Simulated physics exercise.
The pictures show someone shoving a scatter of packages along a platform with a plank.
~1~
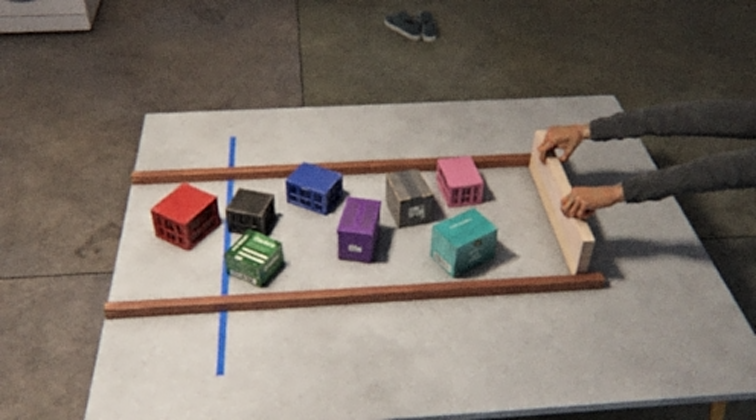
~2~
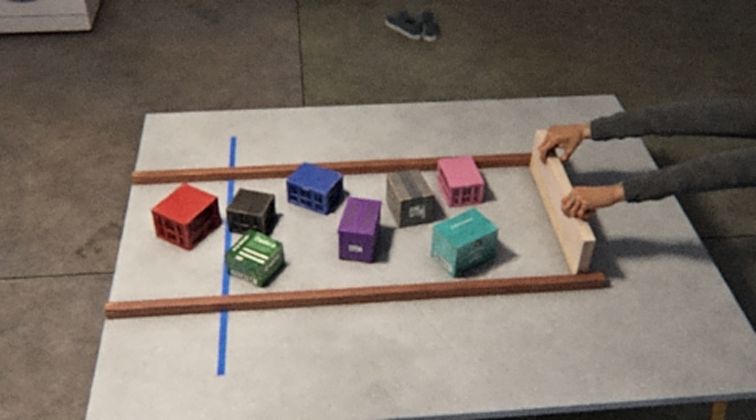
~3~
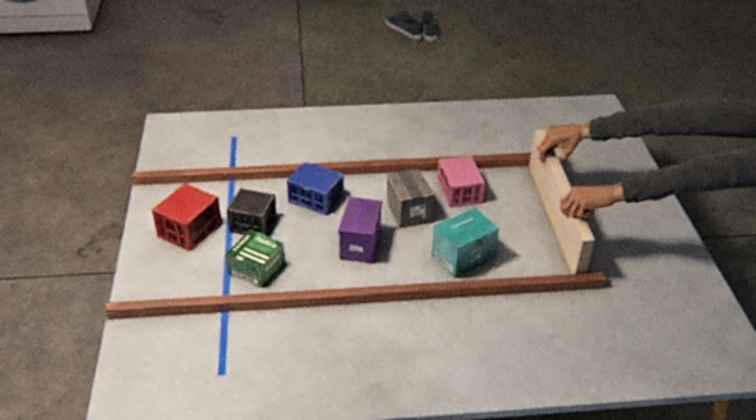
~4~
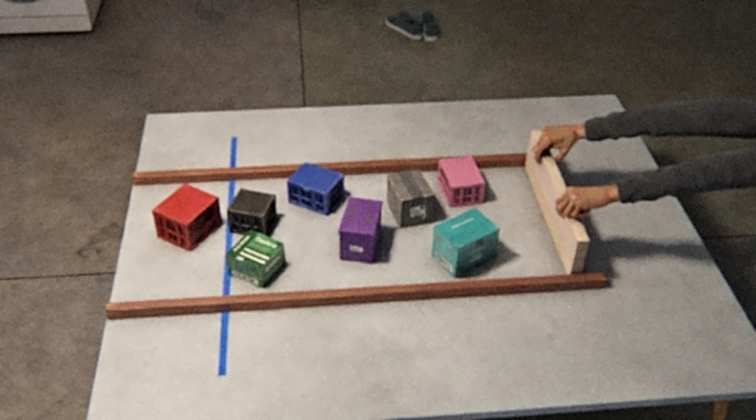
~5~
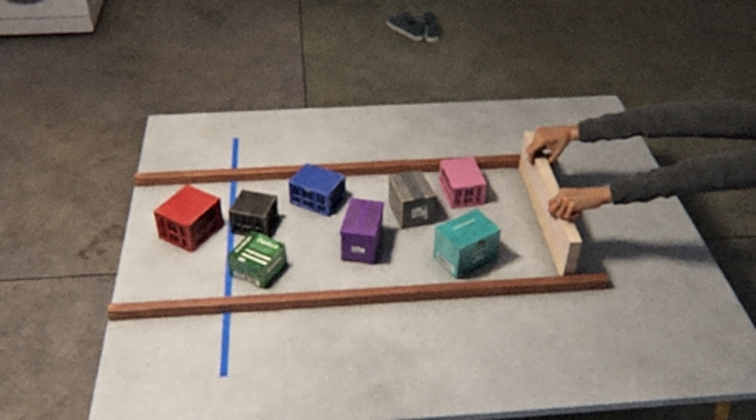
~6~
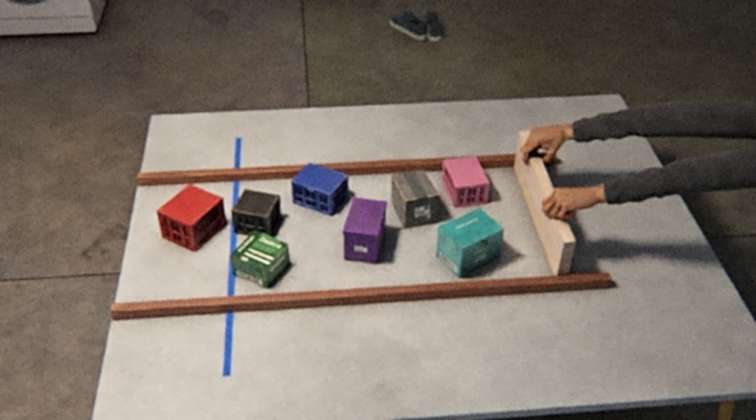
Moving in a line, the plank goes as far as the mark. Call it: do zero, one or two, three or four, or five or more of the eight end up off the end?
One or two end up off it.
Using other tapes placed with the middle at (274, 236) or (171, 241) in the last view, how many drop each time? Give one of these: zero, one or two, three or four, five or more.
In turn: No fall at all; more than four.
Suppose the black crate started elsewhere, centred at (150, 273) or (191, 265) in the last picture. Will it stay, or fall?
Taking the two places in turn, it drops; drops.
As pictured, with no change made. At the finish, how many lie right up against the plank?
3 end up touching it.
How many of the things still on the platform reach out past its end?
The number would be 0.
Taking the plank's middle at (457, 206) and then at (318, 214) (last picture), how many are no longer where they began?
In order, the tallies are 3 and 8.
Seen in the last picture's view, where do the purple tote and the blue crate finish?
Final centres, in order: Near (156, 258), near (170, 192).
Early on, none off yet; red crate at rest near (192, 218); black crate at rest near (257, 214); green box at rest near (261, 259).
A while later, none off yet; red crate moving near (190, 217); black crate travelled a little near (243, 213); green box travelled about its own width near (221, 265).
Finally, the number that fall off is one or two; lost, green box and red crate.
